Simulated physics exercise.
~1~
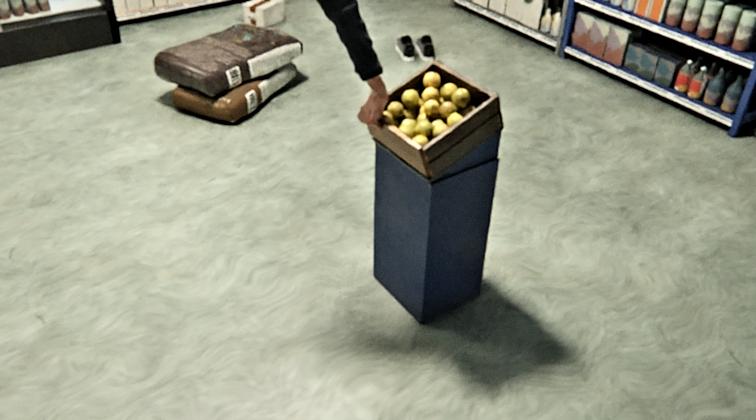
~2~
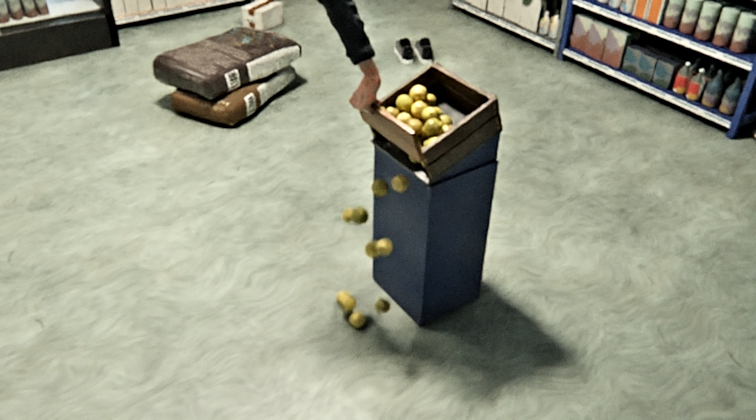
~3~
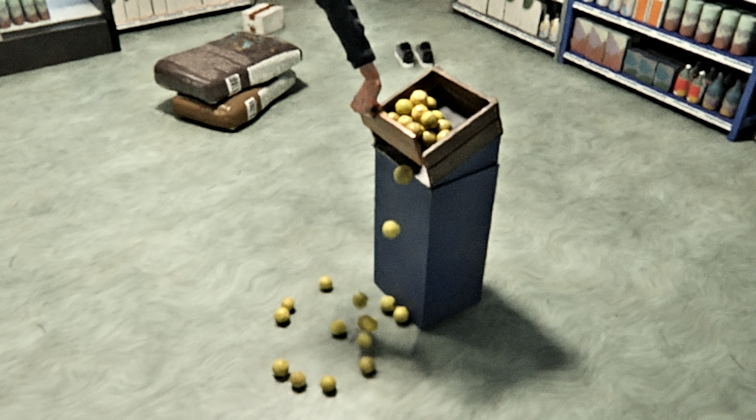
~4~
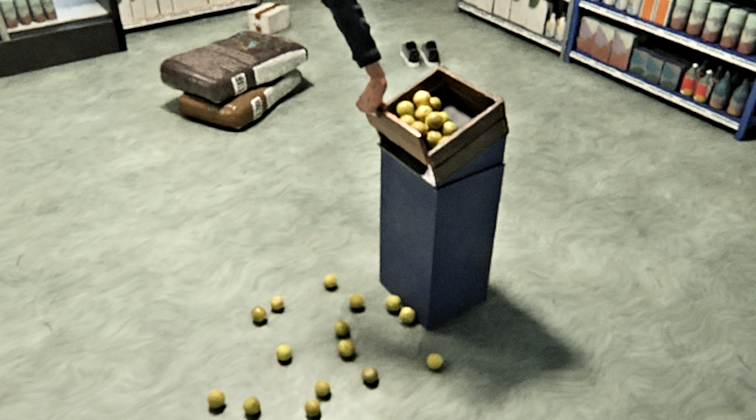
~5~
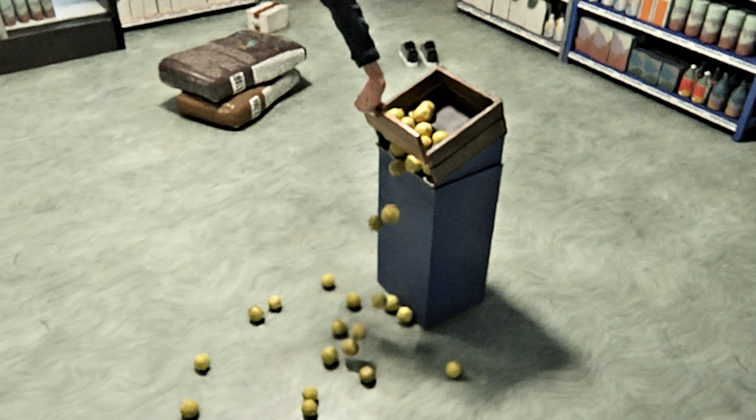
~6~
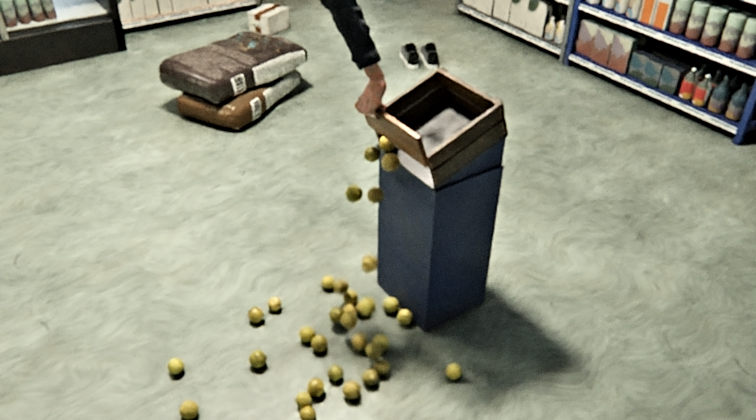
Shop floor, a hand at a tilted wooden crate on a blue stand, yellow fruit spilling out in bursts until it looks empty.
